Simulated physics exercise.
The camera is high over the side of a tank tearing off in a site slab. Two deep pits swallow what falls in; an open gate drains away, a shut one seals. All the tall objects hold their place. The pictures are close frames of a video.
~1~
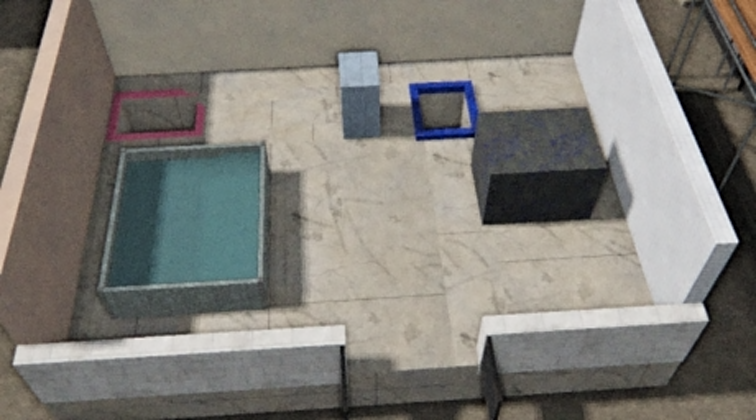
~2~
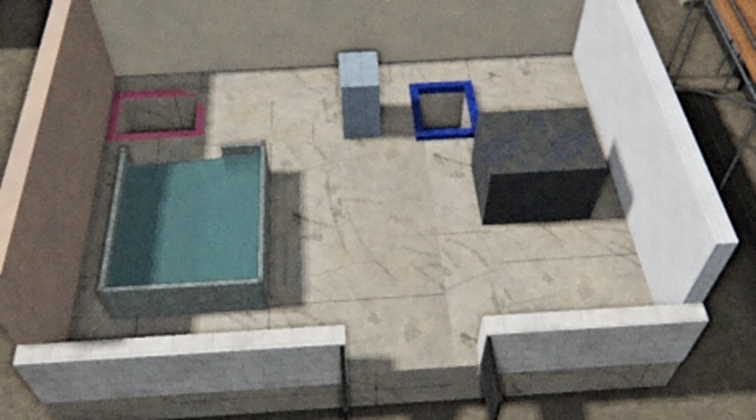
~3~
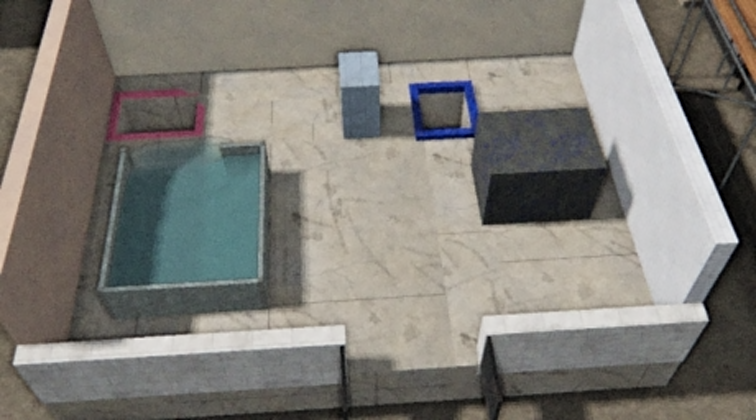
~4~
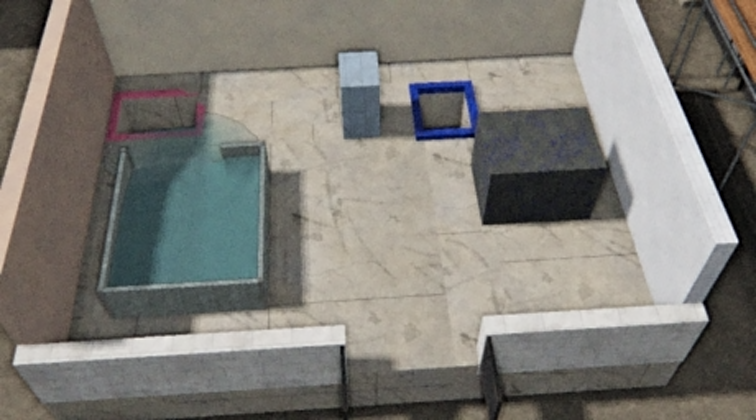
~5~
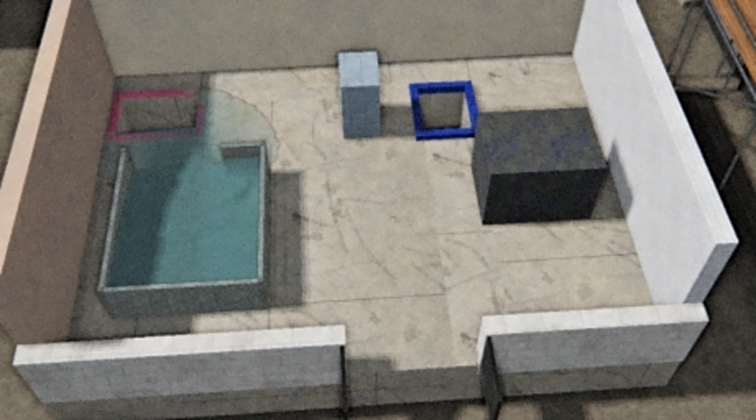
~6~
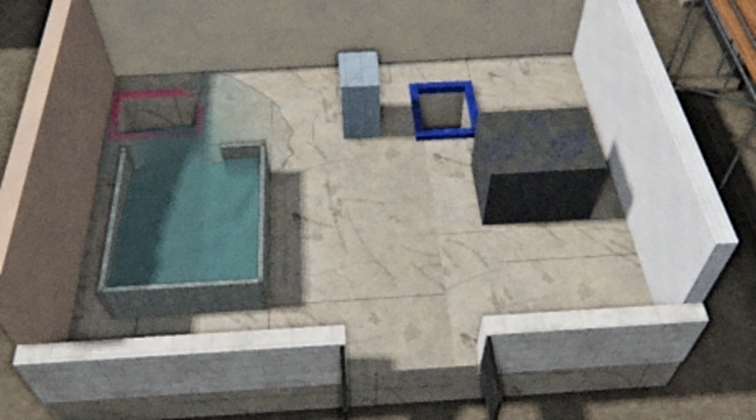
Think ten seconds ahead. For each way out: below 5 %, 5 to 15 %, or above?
In the end: The gate takes under 5 %; the blue pit takes under 5 %; the pink pit takes over 15 %.
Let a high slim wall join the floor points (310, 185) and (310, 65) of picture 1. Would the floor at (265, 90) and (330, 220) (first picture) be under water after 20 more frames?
One after the other: Covered, not flooded.
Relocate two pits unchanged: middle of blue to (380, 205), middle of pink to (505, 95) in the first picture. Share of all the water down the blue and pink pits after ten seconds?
Roughly, in per cent: Blue 0, pink 20.
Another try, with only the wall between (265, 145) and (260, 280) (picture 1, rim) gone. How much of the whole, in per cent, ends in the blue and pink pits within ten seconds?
Parts in a hundred: Blue 4, pink 6.
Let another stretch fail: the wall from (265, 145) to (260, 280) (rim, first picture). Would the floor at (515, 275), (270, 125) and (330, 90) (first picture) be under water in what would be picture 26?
In that order: Wet, dry, under water.
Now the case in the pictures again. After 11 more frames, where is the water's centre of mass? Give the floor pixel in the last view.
I would point to (203, 198).
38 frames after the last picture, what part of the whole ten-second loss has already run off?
About 85 per cent.
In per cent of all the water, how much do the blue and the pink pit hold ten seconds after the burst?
In turn 0 and 66 per cent.
A moment on, water covers 15 % of the floor; the gate 0 %, the blue pit 0 %, the pink pit 13 %.
Next, water covers 15 % of the floor; the gate 0 %, the blue pit 0 %, the pink pit 26 %.
Then, water covers 25 % of the floor; the gate 0 %, the blue pit 0 %, the pink pit 41 %.
Later, water covers 40 % of the floor; the gate 0 %, the blue pit 0 %, the pink pit 56 %.
In the end, water covers 50 % of the floor; the gate 0 %, the blue pit 0 %, the pink pit 67 %.
